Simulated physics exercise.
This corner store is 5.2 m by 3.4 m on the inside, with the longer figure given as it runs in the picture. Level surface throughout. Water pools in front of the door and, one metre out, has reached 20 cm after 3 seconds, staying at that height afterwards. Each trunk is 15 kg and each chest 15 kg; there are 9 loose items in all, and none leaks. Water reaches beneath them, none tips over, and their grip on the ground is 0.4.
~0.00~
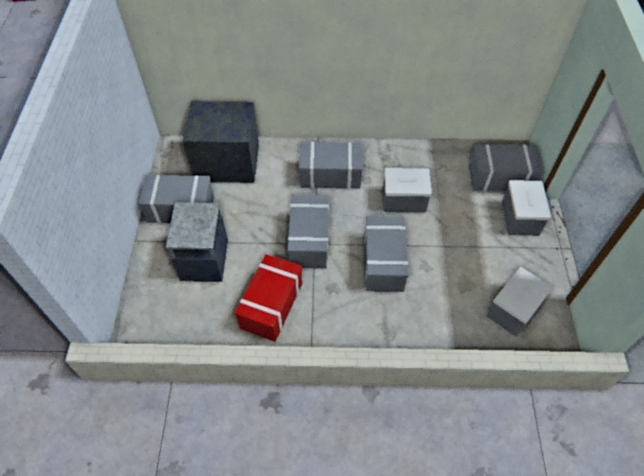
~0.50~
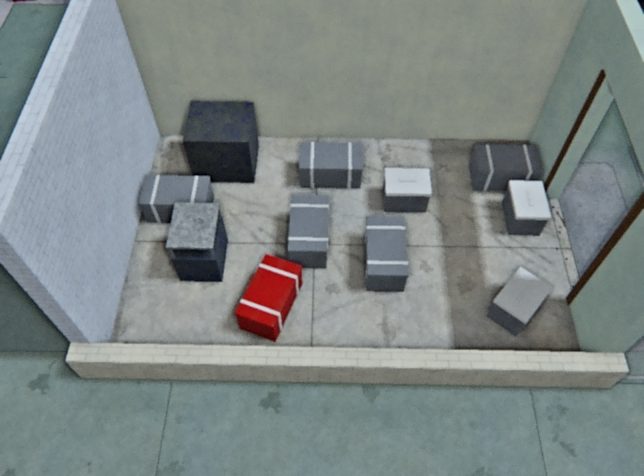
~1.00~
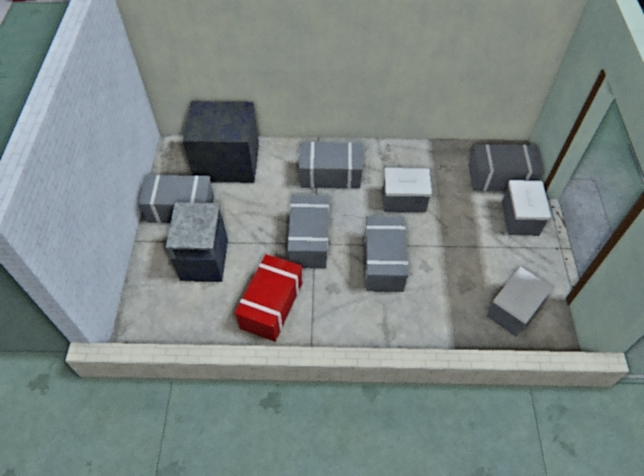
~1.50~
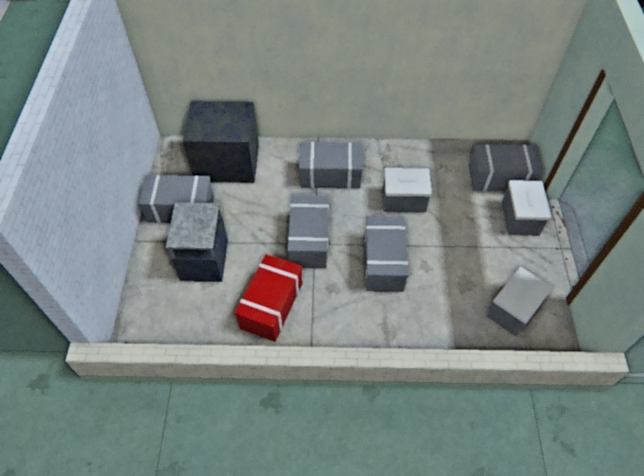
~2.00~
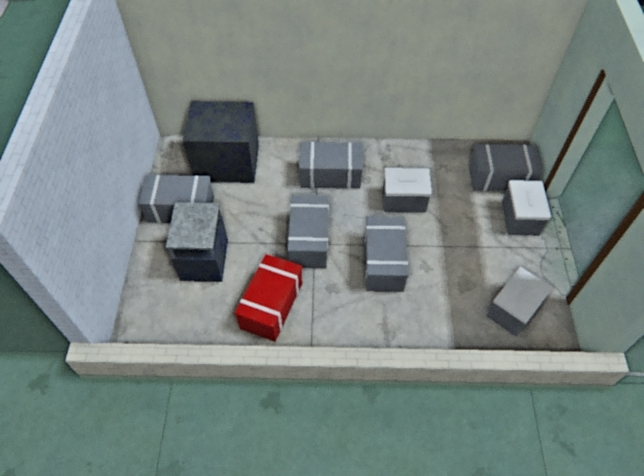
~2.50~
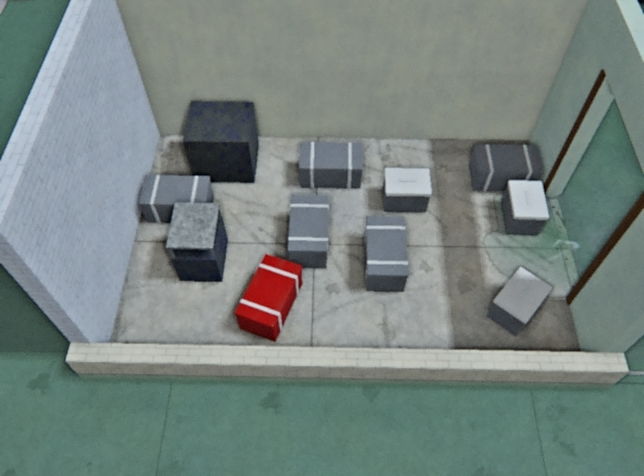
Greenish water spread across the ground outside a small walled store, then seeped in through the doorway on the right and crept over the floor, while the red trunk and the grey ones stayed still.
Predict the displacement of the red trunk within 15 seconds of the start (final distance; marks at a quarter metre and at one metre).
The red trunk: A long trip.
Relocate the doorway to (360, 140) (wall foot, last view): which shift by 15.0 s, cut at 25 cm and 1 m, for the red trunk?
So the red trunk is well away by then.
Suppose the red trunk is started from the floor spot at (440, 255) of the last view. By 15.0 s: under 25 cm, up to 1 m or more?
What happens is it gets pushed a long way.
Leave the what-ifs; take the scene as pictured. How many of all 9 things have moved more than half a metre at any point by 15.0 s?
The number is 7.
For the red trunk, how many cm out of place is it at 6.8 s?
Around 100 centimetres.
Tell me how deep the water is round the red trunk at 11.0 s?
Depth: About 14 cm.
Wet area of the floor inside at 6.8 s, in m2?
Some 15 m2.
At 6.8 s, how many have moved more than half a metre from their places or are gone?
By then the count is 5.
After 3.5 s the red trunk is near (269, 289), 0.0 m from its start, aground; 0 afloat.
After 6.8 s the red trunk is near (183, 290), 0.9 m from its start, aground; 2 afloat.
After 11.0 s the red trunk is near (149, 273), 1.3 m from its start, afloat; 8 afloat.
After 15.0 s the red trunk is near (149, 271), 1.3 m from its start, afloat; 9 afloat.
